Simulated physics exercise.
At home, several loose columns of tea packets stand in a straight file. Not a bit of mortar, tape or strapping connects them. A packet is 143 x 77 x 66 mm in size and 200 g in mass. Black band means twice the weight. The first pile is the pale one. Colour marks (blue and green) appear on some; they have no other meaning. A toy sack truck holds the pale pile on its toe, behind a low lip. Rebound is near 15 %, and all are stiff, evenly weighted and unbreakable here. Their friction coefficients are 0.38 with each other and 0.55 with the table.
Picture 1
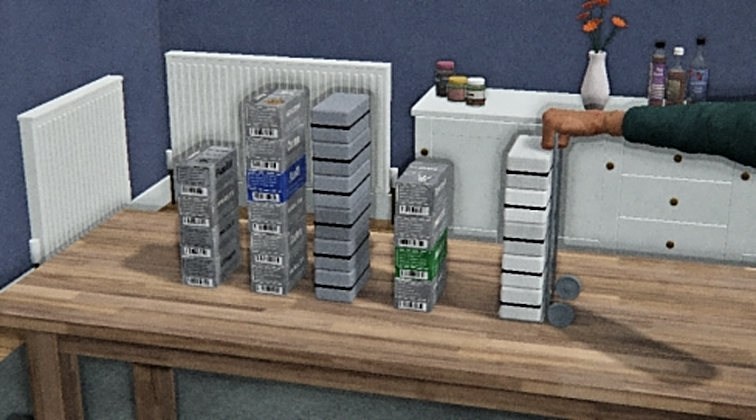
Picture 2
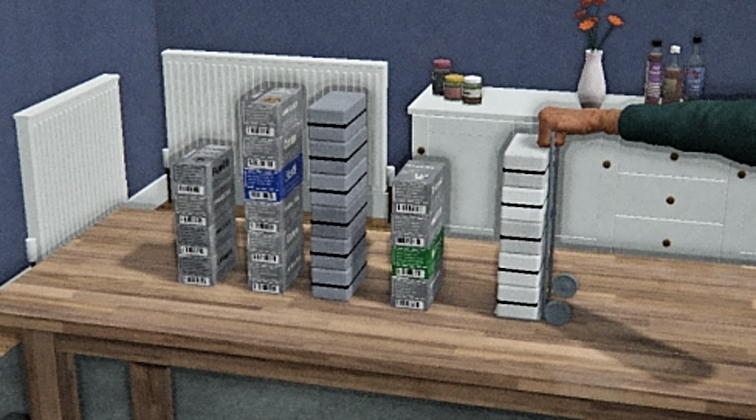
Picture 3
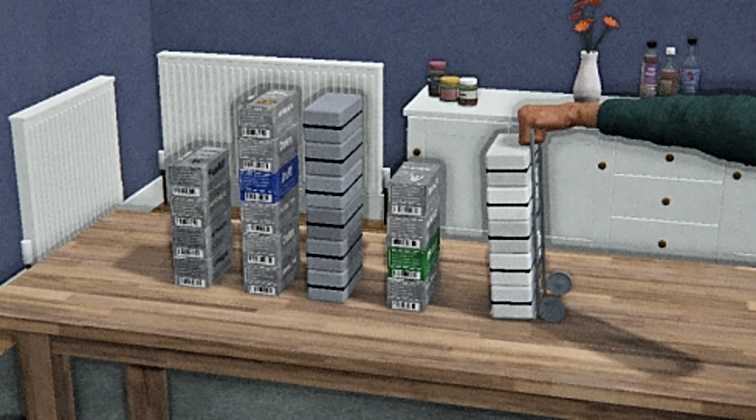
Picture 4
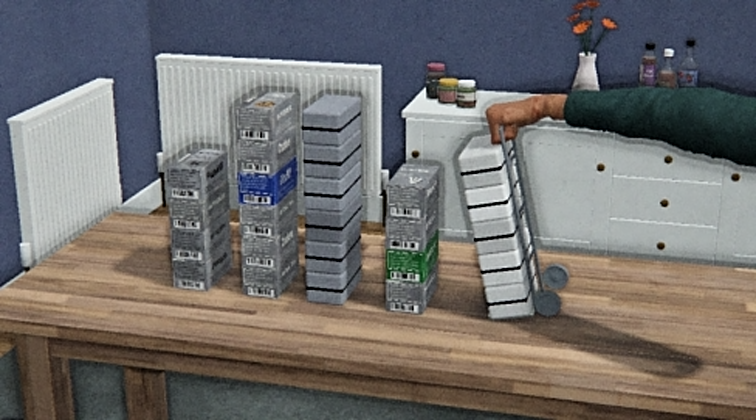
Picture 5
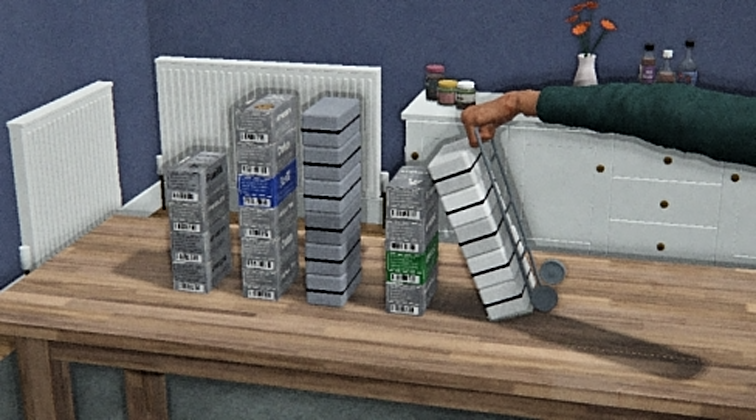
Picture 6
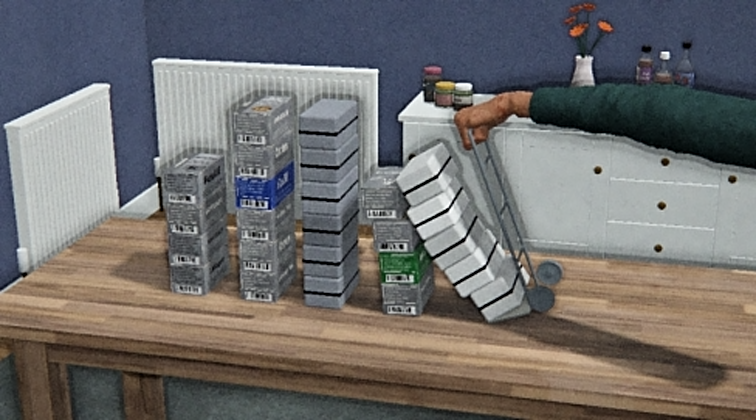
In this clip, a hand tilts a small sack truck holding a white stack to the left on a wooden table, until the stack leans against the neighbouring grey-and-green column and shifts its upper packets slightly.
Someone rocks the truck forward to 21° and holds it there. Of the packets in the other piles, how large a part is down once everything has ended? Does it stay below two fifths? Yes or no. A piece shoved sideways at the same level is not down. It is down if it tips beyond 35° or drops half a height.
No, it goes above two fifths.
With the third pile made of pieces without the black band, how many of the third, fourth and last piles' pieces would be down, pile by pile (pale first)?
Pile by pile that makes third 4, fourth 4, last 4.
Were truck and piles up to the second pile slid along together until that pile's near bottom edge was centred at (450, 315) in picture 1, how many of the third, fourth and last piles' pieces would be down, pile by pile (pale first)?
Third 5, fourth 6, last 4.
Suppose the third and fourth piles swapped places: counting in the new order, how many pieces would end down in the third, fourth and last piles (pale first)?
Third 6, fourth 6, last 4.
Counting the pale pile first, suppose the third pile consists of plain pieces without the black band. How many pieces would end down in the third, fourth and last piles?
Count down, pile by pile - third 4, fourth 4, last 4.
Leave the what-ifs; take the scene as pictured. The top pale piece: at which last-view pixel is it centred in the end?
Resting point in the last picture: Around (353, 229).
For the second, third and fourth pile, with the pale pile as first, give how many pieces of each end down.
By pile: Second 4, third 6, fourth 6.
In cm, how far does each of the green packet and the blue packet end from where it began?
Green ends up 12 cm away; blue ends up 38 cm away.
Then, 0.23 s on from the sixth picture, 5 of the pale pile down; none of the 20 other packets down, 10 disturbed; green packet tipped 23°.
Then, 0.65 s on from the sixth picture, 5 of the pale pile down; 3 of the 20 other packets down; green packet tipped 40°, 23 mm lower; blue packet tipped 20°.
Then, 0.89 s on from the sixth picture, 5 of the pale pile down; 20 of the 20 other packets down; blue packet tipped 51°, 8 cm lower; green packet tipped 41°, 29 mm lower.
Then, 1.39 s on from the sixth picture, 5 of the pale pile down; 20 of the 20 other packets down; blue packet on its side; green packet tipped 41°, 29 mm lower.
Finally, 5 of the pale pile down; 20 of the 20 other packets down; blue packet on its side; green packet tipped 40°, 29 mm lower. That is 100 per cent. Seen by the last camera, middles, blue packet near (110, 222), green packet near (357, 266).
